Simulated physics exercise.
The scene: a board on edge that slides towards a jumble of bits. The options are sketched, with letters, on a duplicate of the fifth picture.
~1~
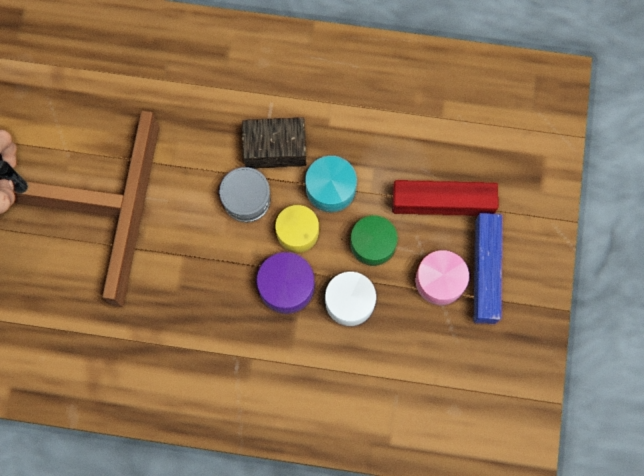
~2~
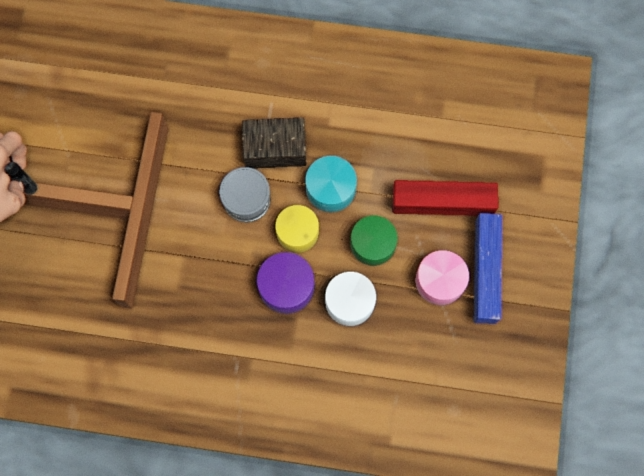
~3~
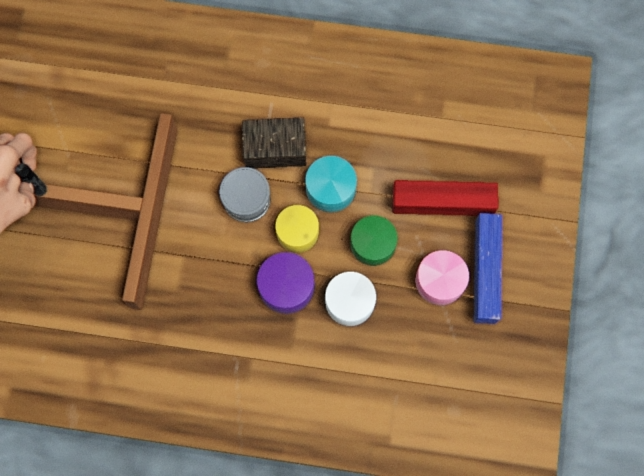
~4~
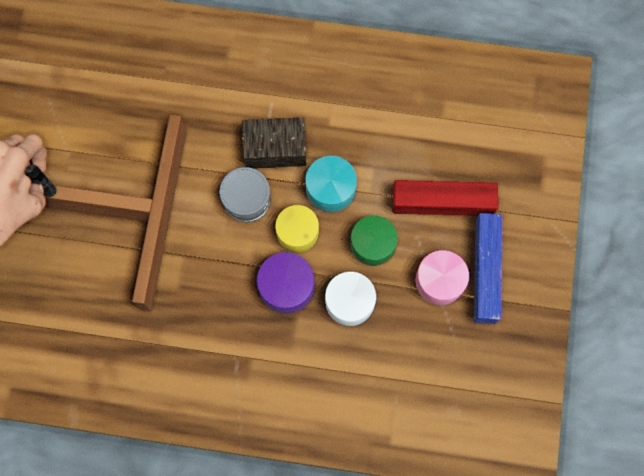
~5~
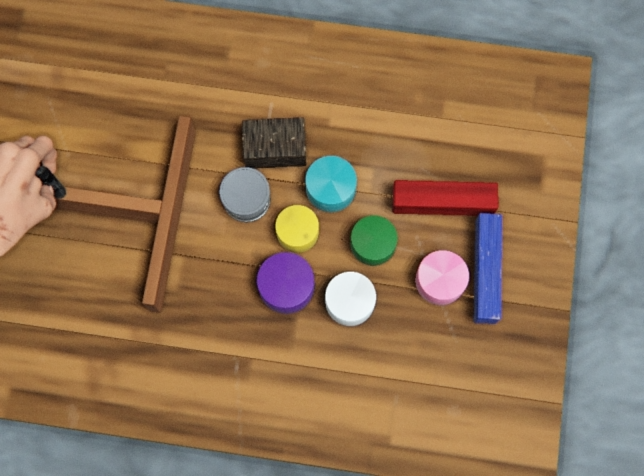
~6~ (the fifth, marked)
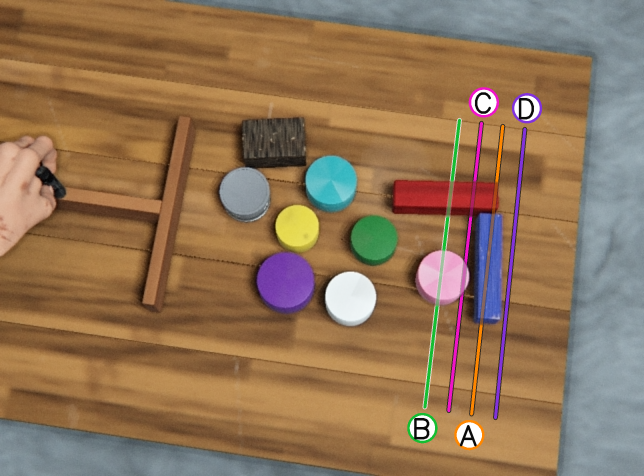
A hand at the left edge slides a brown T-shaped wooden tool slowly rightward across a plank tabletop, seen from above by a still camera. To its right sit a dark block, grey, turquoise, yellow, green, purple, white and pink round pieces, with a red bar and a blue bar beyond. The crosspiece draws a little nearer to the cluster, whose pieces all stay still.
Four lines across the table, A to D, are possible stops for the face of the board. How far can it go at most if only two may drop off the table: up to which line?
No farther than A.
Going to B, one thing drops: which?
It is the red stick.
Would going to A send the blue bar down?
Yes.
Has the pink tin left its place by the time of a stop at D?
Yes.
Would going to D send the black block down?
No.
On the marked copy, A at (488, 265); B at (443, 258); C at (466, 261); D at (511, 268).
Following A. Soon after the start, board (282, 224); black block (335, 151); white tin (360, 301).
Later, board (398, 240); red stick (559, 199); blue bar (511, 271).
In the end, board (489, 253); blue bar over the edge; red stick over the edge; two fallen.
As for the rest, B is within the limit but short; C is within the limit but short; D drops four.
